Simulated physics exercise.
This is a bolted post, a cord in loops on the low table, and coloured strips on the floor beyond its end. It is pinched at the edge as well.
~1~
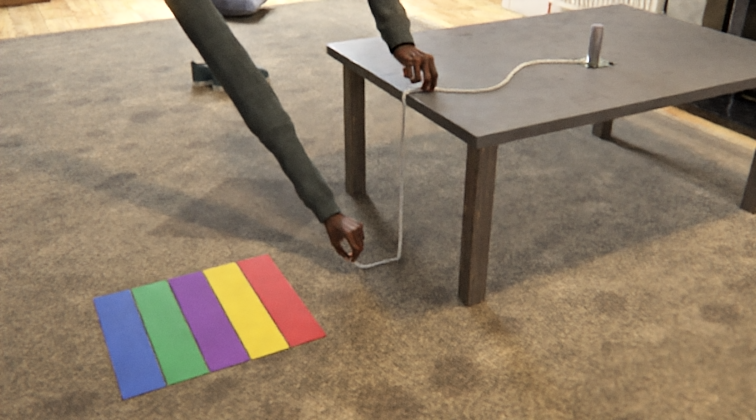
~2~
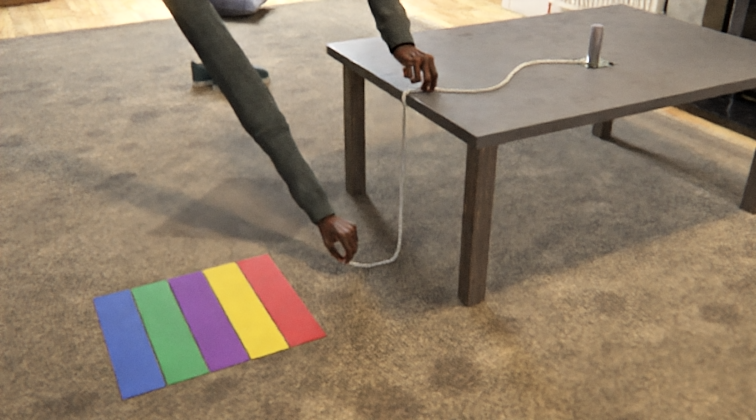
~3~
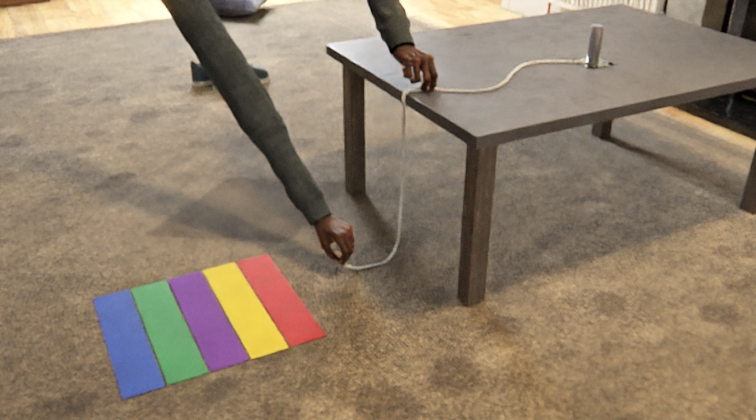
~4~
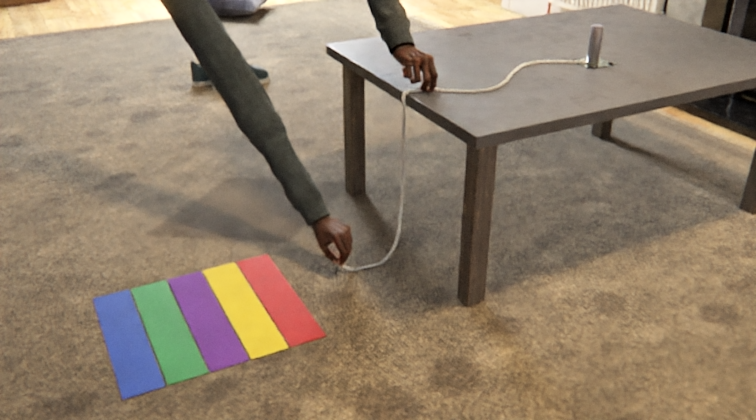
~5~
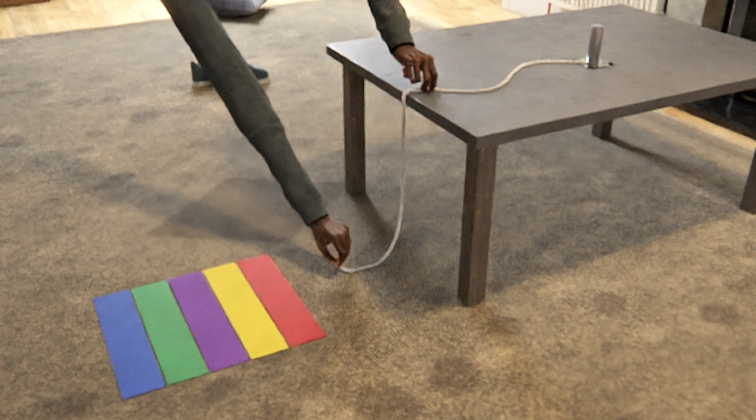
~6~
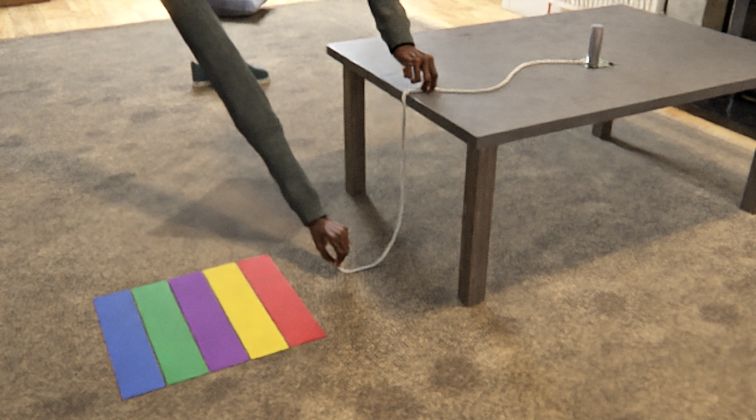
To begin with, one hand pins a pale cord at the edge of a low table while the other holds its hanging end near the floor, right of five coloured strips. The lower hand then draws the end slightly left towards the red strip, the movement becoming very slight, while the upper hand stays put.
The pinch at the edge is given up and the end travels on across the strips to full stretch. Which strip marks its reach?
The end stops over the purple strip.
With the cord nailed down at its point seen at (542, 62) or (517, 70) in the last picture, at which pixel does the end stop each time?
About (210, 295) and (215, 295).
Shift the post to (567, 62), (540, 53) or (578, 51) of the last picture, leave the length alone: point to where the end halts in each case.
Near (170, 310), (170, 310) and (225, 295).
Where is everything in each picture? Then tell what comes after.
The first picture shows end (351, 259); red (298, 324); yellow (260, 336); purple (221, 347); green (181, 360); blue (138, 372).
The second picture shows end (344, 261); cord through (549, 62) (510, 76) (465, 91) (404, 115) (402, 184) (397, 252).
The third picture shows end (340, 262).
The fourth picture shows end (339, 262); cord through (549, 62) (510, 76) (465, 92) (404, 115) (403, 184) (391, 252).
The fifth picture shows end (337, 263).
The sixth picture shows end (335, 263); cord through (549, 62) (510, 76) (465, 92) (404, 115) (403, 185) (386, 252).
Early on, end near (258, 284); over red.
Midway, end near (223, 294); over yellow.
At the end of the slack, end near (200, 300); over purple. It gets as far as the purple strip.
